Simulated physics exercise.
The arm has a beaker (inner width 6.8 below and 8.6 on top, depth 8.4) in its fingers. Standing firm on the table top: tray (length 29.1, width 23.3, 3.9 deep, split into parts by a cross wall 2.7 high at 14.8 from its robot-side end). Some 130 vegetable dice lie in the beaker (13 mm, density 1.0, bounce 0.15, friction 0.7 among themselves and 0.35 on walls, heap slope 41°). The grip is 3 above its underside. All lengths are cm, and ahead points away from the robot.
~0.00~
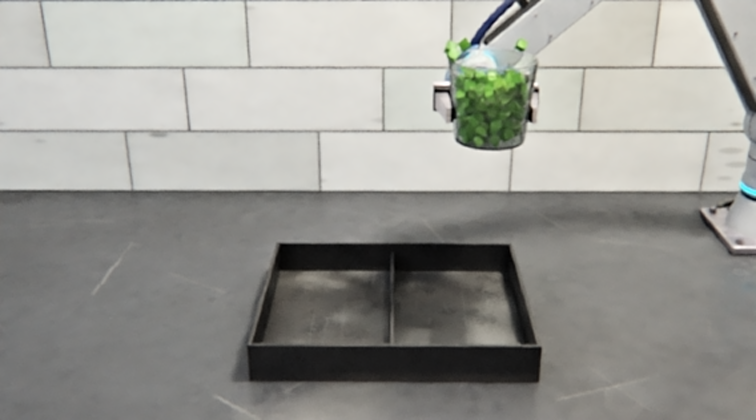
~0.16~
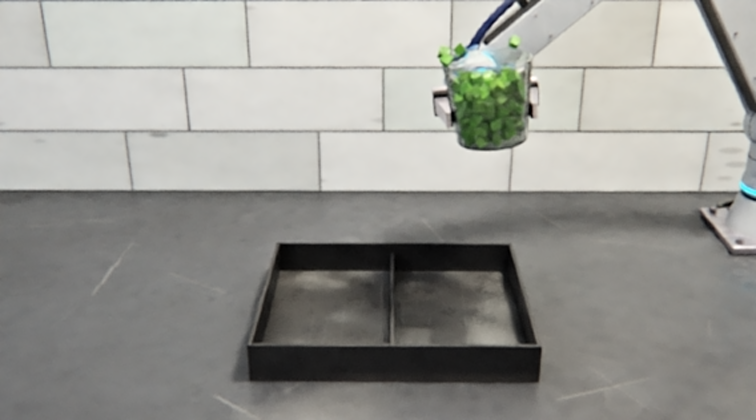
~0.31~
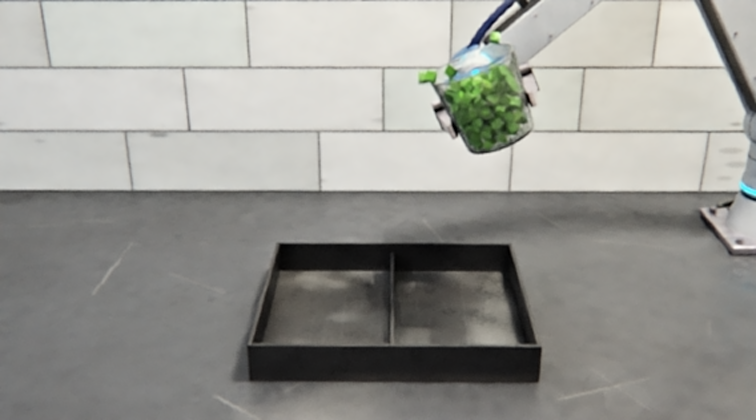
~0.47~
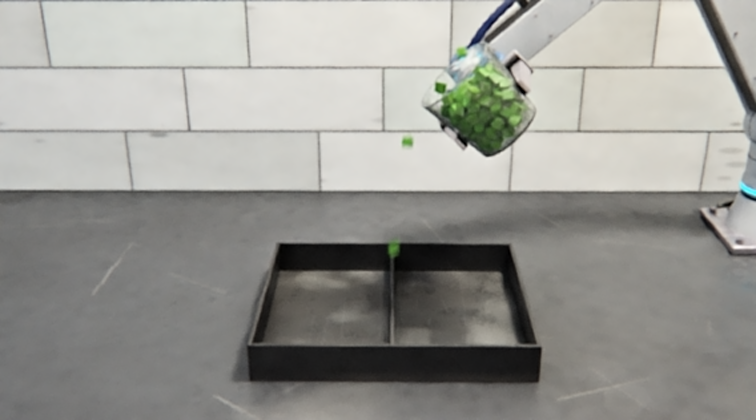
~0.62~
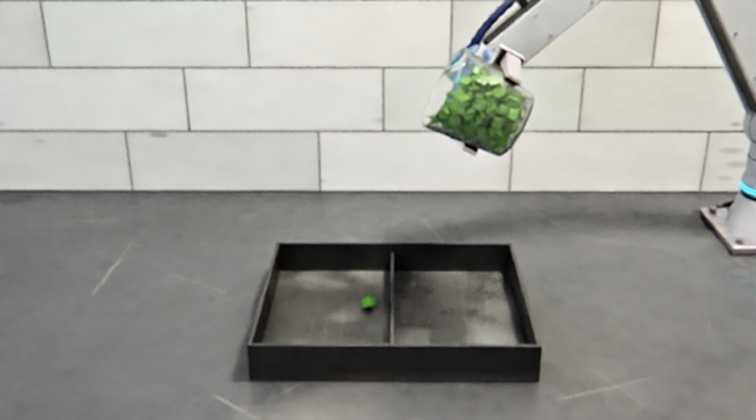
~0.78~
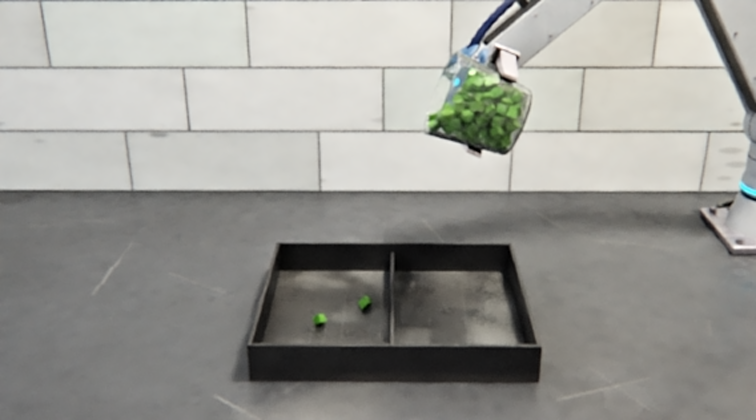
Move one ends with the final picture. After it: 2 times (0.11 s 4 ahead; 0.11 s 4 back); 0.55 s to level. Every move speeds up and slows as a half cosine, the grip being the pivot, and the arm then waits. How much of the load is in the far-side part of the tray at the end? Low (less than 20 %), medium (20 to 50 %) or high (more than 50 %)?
Answer: Medium; 20 to 50 % of the vegetable dice finish in the far-side part of the tray.
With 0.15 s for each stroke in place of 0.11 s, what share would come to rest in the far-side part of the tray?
It would be near 10 per cent.
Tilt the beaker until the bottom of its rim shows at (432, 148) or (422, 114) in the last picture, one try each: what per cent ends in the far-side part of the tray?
Some 80 and 10 per cent.
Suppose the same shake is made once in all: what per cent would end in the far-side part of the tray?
In that case some 25 per cent.
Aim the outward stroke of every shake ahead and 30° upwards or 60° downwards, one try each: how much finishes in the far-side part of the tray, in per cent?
Some 60 and 5 per cent.
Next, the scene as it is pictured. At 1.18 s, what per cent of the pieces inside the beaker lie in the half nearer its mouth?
Roughly 75 per cent.
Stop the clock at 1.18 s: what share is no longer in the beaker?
Near 35 per cent so far.
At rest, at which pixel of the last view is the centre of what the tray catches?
At about (366, 311).
After 1.18 s, tilted 68° forward, highest piece 27 above the table; 85 in the beaker, 26 in the far-side part, 8 in the robot-side part, 8 in flight or on a rim.
After 1.57 s, tilted 20° forward, highest piece 29 above the table; 68 in the beaker, 42 in the far-side part, 17 in the robot-side part.
After 1.97 s, level, highest piece 30 above the table; 68 in the beaker, 42 in the far-side part, 17 in the robot-side part.
After 3.02 s, level, highest piece 30 above the table; 68 in the beaker, 42 in the far-side part, 17 in the robot-side part.
In the end, 68 in the beaker, 42 in the far-side part, 17 in the robot-side part. That is 33 % in the far-side part of the tray.
